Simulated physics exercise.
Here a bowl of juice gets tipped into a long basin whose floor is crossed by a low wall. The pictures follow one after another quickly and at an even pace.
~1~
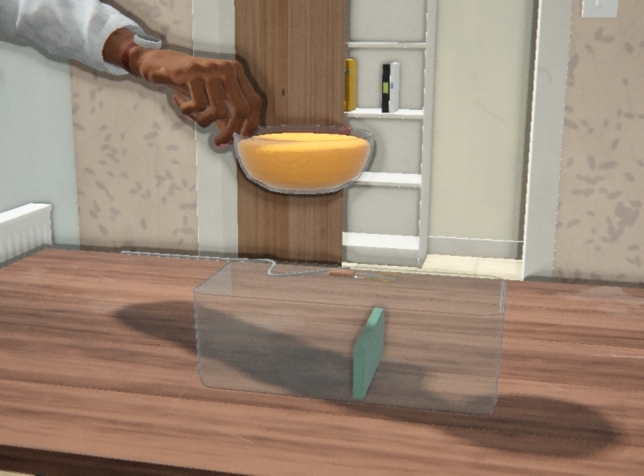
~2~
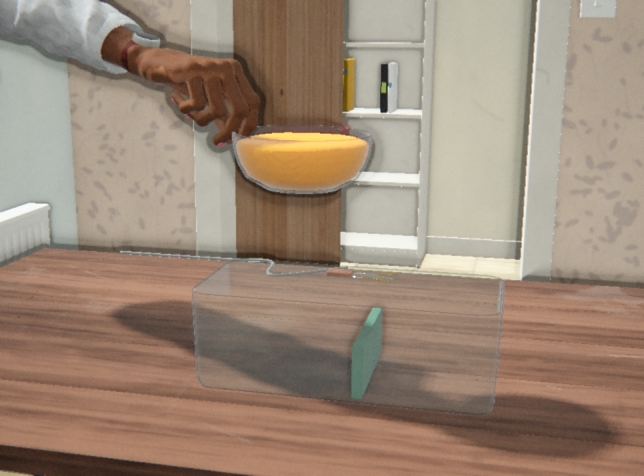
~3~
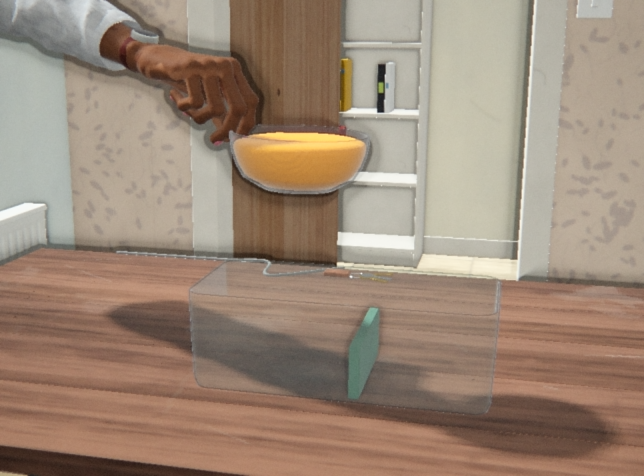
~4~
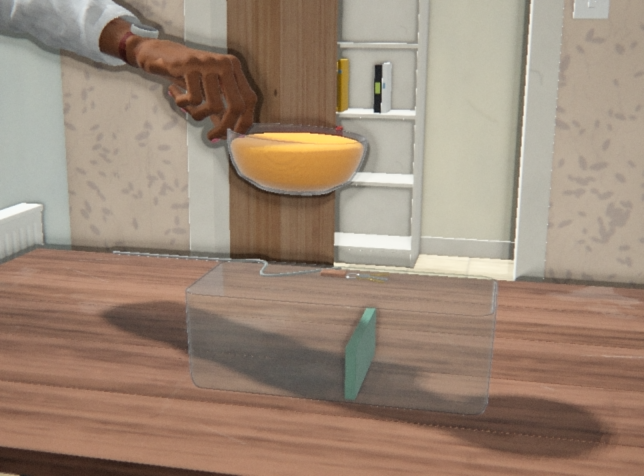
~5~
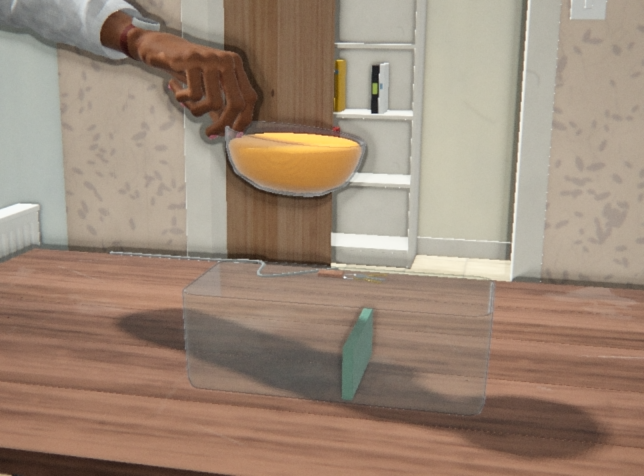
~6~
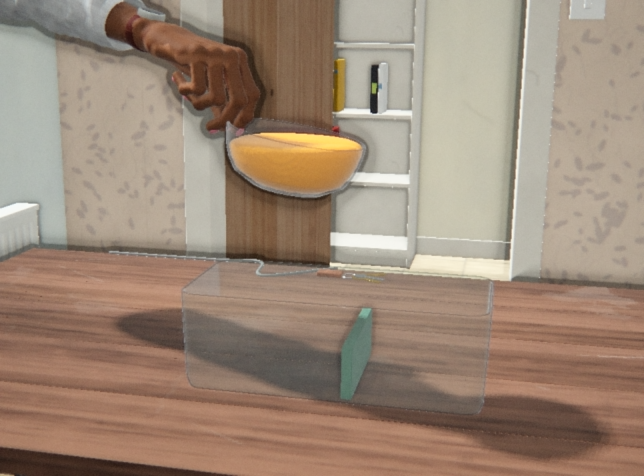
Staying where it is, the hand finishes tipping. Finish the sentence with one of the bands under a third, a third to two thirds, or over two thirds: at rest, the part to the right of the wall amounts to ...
At rest, the part to the right of the wall amounts to over two thirds.
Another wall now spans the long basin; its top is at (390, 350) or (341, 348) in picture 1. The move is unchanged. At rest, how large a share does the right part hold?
First try around 75 percent; second try around 90 percent.
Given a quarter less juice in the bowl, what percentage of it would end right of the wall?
The share comes to some 90 parts in a hundred.
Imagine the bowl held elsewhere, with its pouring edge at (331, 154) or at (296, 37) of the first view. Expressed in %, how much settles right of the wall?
In turn 60 and 50 in a hundred.
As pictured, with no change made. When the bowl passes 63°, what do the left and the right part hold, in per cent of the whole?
Left side: 0 in a hundred; right side: 30 in a hundred.
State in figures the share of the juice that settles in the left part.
I'd say near 10 in a hundred.
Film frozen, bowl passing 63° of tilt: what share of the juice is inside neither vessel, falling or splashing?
It's close to 35 percent.
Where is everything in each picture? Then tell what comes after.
Tilt 0°; pouring edge (372, 137); surface from (243, 139) to (370, 144); the long basin's rim runs from (213, 276) to (504, 297); the wall's top is at (370, 328), in the first frame.
Tilt 0°; pouring edge (370, 138); surface from (241, 139) to (368, 144), in the second frame.
Tilt 2°; pouring edge (368, 139); surface from (239, 138) to (366, 145), in the third frame.
Tilt 4°; pouring edge (365, 142); surface from (236, 138) to (363, 146), in the fourth frame.
Tilt 7°; pouring edge (363, 146); surface from (234, 139) to (361, 146), in the fifth frame.
Tilt 10°; pouring edge (363, 151); surface from (235, 138) to (363, 147), in the sixth frame.
A moment on, the bowl is tipped part way and 35 per cent is still to pour, 0 is left of the wall and 28 right of it.
Next, the bowl is tipped on its side and 1 per cent is still to pour, 4 is left of the wall and 89 right of it.
Then the bowl is tipped right over and 0 per cent is still to pour, 9 is left of the wall and 90 right of it.
Later the bowl is tipped right over and 0 per cent is still to pour, 9 is left of the wall and 90 right of it.
In the end 9 per cent lies left of the wall, 90 right of it and 1 outside.
